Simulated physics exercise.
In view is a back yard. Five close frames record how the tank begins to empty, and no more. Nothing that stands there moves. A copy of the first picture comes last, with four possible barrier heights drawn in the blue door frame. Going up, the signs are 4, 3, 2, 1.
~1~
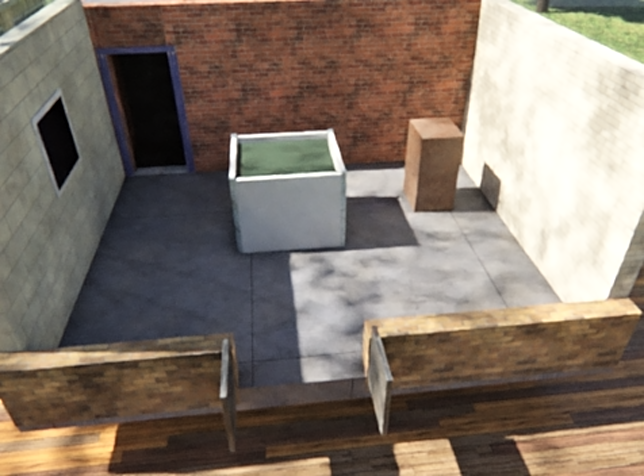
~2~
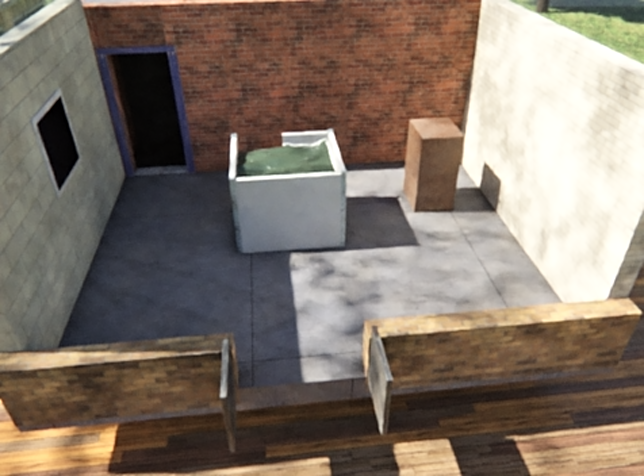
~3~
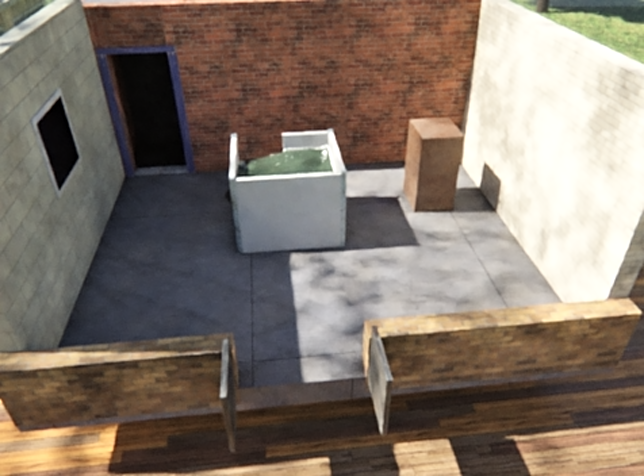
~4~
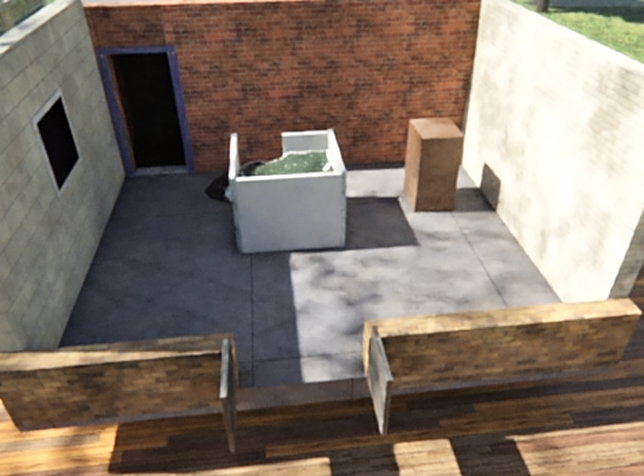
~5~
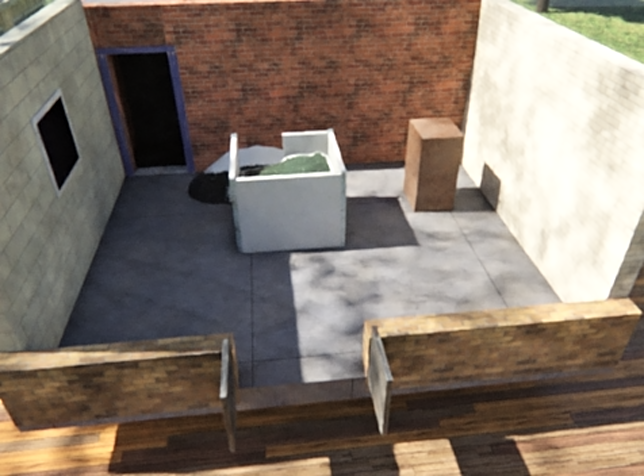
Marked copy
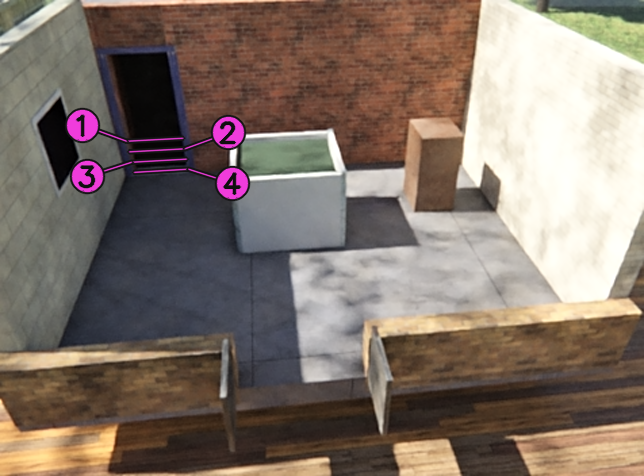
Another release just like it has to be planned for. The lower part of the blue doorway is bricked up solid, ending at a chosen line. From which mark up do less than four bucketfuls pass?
Take 3.
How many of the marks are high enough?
Three.
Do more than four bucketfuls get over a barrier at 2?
No, that is safe.
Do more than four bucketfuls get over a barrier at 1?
No.
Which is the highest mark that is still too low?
That would be 4.
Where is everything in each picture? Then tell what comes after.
In the first picture, water in the tank at rest, its middle at (286, 159); foot of the blue doorway at (162, 174); open gate at (299, 323).
In the second picture, water covers 1 % of the ground, its front hidden from here.
In the third picture, water covers 3 % of the ground, its front hidden from here.
In the fourth picture, water covers 6 % of the ground, its front hidden from here.
In the fifth picture, 9 % of the ground under water, visible out to (205, 171).
In magenta, 1 at (155, 139); 2 at (157, 150); 3 at (159, 160); 4 at (161, 170); from the bottom up 4, 3, 2, 1.
With 1, nothing gets over.
With 2, nothing gets over.
With 3, a bucket or two gets in.
With 4, about 13 bucketfuls get in.
